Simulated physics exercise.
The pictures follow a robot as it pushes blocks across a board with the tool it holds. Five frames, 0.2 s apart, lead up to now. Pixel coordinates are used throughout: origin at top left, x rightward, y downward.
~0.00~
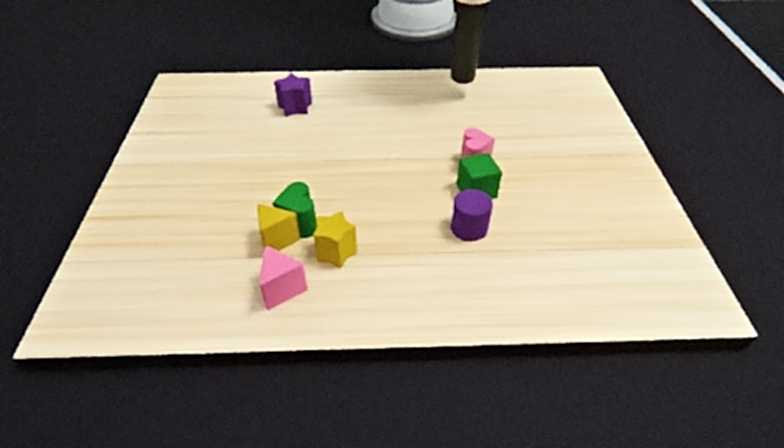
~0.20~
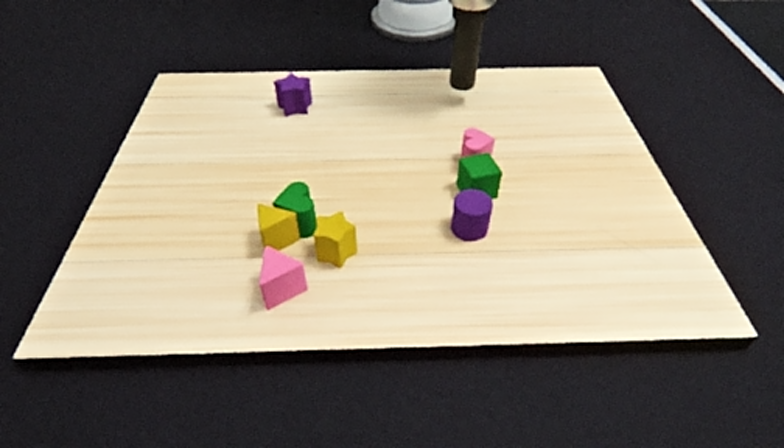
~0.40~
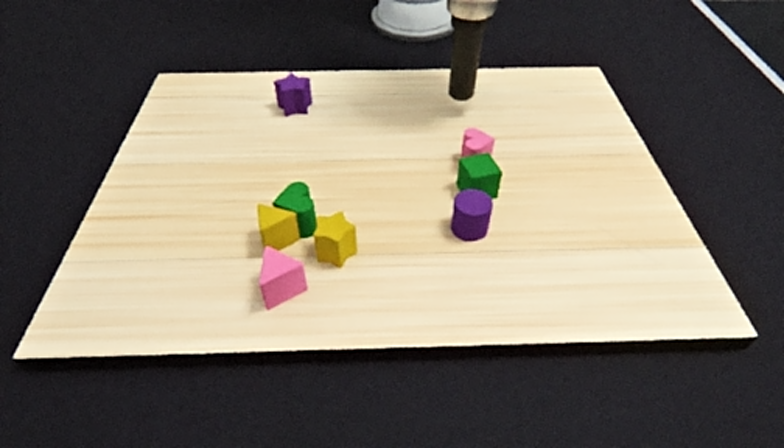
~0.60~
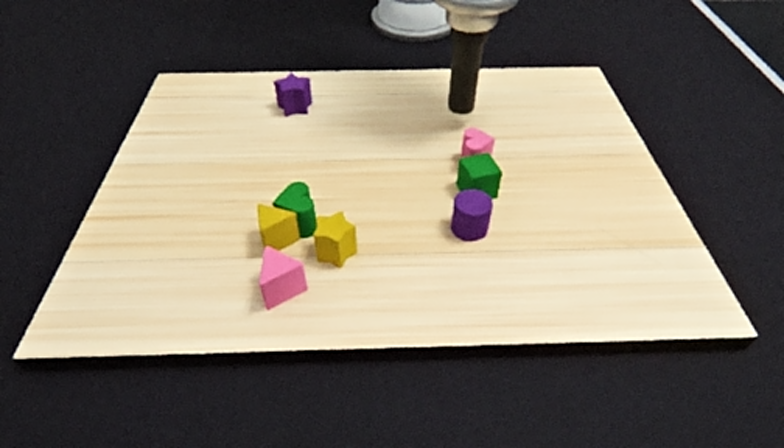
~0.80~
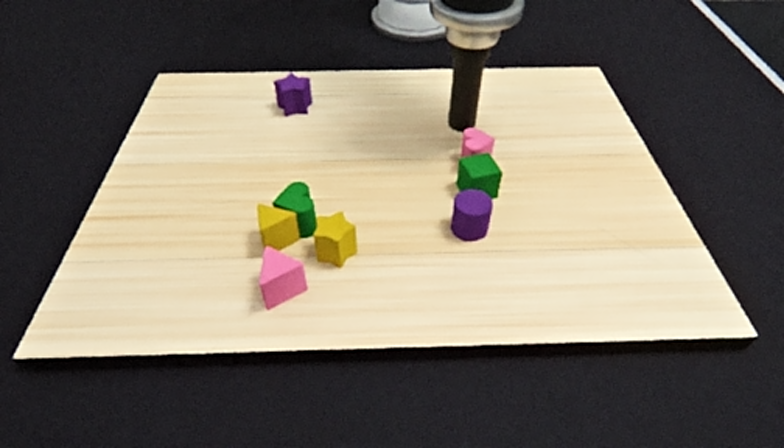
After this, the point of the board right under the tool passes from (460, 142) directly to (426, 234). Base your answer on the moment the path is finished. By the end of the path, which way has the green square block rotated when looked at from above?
Short answer: Clockwise.
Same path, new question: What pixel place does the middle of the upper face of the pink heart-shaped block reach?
My estimate: (483, 153).
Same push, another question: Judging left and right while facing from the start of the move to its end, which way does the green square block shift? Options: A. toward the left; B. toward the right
Option A.
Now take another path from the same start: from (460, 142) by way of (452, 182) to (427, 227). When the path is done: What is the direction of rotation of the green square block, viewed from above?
The twist is clockwise.
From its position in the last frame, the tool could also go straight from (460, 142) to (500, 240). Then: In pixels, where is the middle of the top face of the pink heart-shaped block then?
Its top centre lands on (525, 181).
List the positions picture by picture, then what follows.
In the first frame, tool tip at (463, 79); block tops, purple circular block at (474, 201); pink heart-shaped block at (477, 138); green square block at (481, 164).
In the second frame, tool at (462, 86); blocks unchanged.
In the third frame, tool at (461, 95); blocks unchanged.
In the fourth frame, tool at (461, 108); blocks unchanged.
In the fifth frame, tool at (462, 125); purple circular block at (474, 201); pink heart-shaped block at (477, 138); green square block at (481, 164).
The first path, step by step. One third of the way, tool at (451, 153); pink heart-shaped block at (484, 152), turned 75° anticlockwise; green square block at (489, 172), turned 35° clockwise.
Two thirds of the way, tool at (440, 183); pink heart-shaped block at (483, 153), turned 90° anticlockwise; green square block at (491, 174), turned 35° clockwise.
At the end, tool at (427, 217); purple circular block in place; pink heart-shaped block at (483, 153), turned 90° anticlockwise; green square block at (491, 174), turned 35° clockwise.
